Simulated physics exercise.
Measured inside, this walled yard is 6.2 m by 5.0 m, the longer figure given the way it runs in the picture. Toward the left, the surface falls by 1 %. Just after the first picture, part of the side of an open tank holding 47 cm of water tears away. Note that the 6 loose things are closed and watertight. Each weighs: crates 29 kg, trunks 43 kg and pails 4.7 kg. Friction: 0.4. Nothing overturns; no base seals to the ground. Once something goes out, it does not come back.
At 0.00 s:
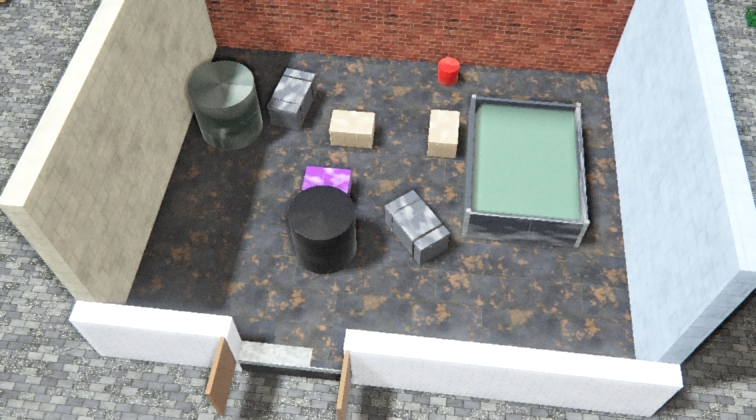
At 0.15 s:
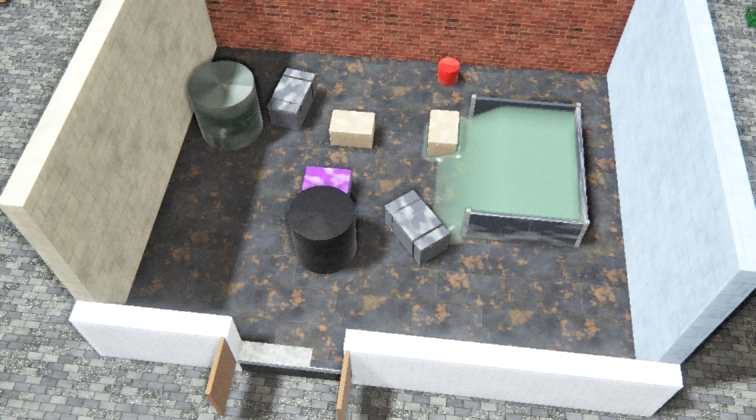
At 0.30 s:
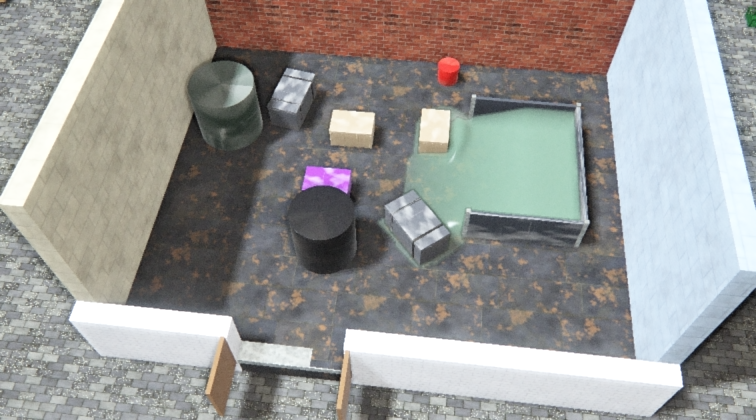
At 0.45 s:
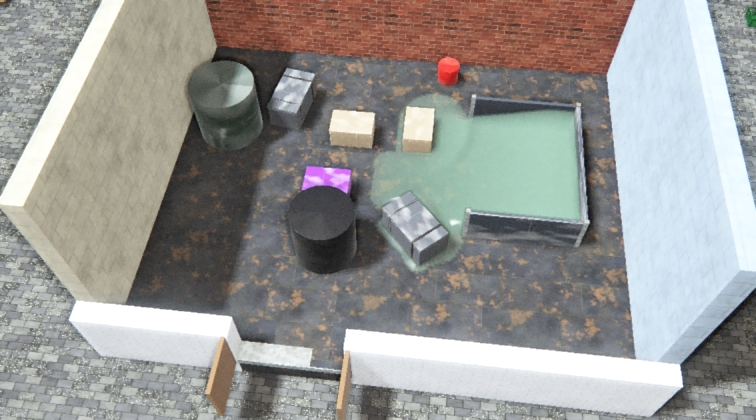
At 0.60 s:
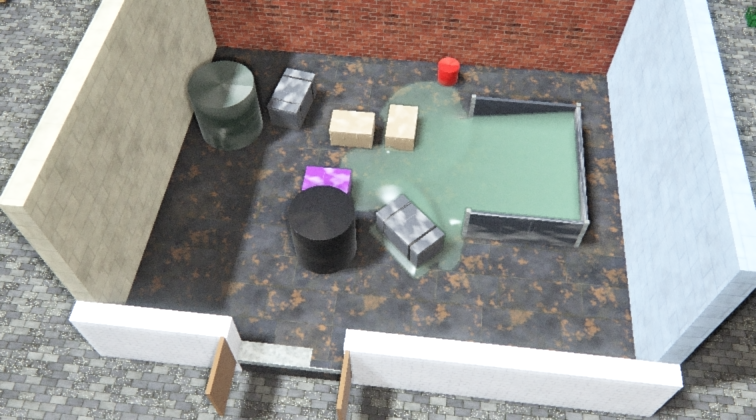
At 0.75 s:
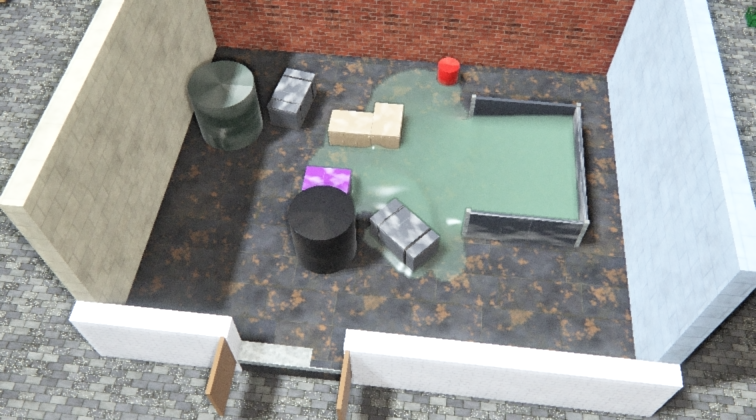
A walled yard with a dark, rust-mottled floor, a red brick back wall and a gap with small brown gates in front is seen from high above by a still camera. A tank of greenish water stands at right, with tan and grey blocks, a purple crate, dark drums and a red pail around it. The tank's left side opens and water spreads leftward, sliding one tan block against another and nudging a grey one slightly left.
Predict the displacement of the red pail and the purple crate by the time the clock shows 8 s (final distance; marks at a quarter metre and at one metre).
Final spots: Red pail near where it began, purple crate a long way off.
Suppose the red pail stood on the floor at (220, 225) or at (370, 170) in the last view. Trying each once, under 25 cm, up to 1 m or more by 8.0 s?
Try one, it is swept a long way; try two, it is swept a long way.
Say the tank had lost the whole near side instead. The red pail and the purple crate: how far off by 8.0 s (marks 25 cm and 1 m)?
The red pail drifts a bit, the purple crate hardly moves.
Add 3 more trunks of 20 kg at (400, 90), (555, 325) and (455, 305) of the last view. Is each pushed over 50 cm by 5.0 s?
Listed order gives above the limit, within the limit, within the limit.
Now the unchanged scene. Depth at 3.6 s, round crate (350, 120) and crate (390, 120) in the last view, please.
First about 9 cm, second about 6 cm.
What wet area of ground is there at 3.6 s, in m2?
Around 21 m2 of it.
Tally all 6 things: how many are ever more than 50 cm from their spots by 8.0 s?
It works out to 5.
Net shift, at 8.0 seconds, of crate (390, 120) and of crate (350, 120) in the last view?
150 cm and 120 cm, respectively.
After 1.6 s the red pail is near (449, 65), 0.0 m from its start, aground; the purple crate is near (278, 181), 0.7 m from its start, aground; 0 of 6 are out; 0 afloat.
After 3.6 s the red pail is near (449, 65), 0.0 m from its start, aground; the purple crate is near (163, 237), 2.2 m from its start, afloat; 0 of 6 are out; 1 afloat.
After 5.6 s the red pail is near (449, 65), 0.0 m from its start, aground; the purple crate is near (204, 297), 2.2 m from its start, aground; 0 of 6 are out; 0 afloat.
After 8.0 s the red pail is near (453, 67), 0.1 m from its start, aground; the purple crate is near (240, 305), 2.1 m from its start, aground; 0 of 6 are out; 0 afloat.
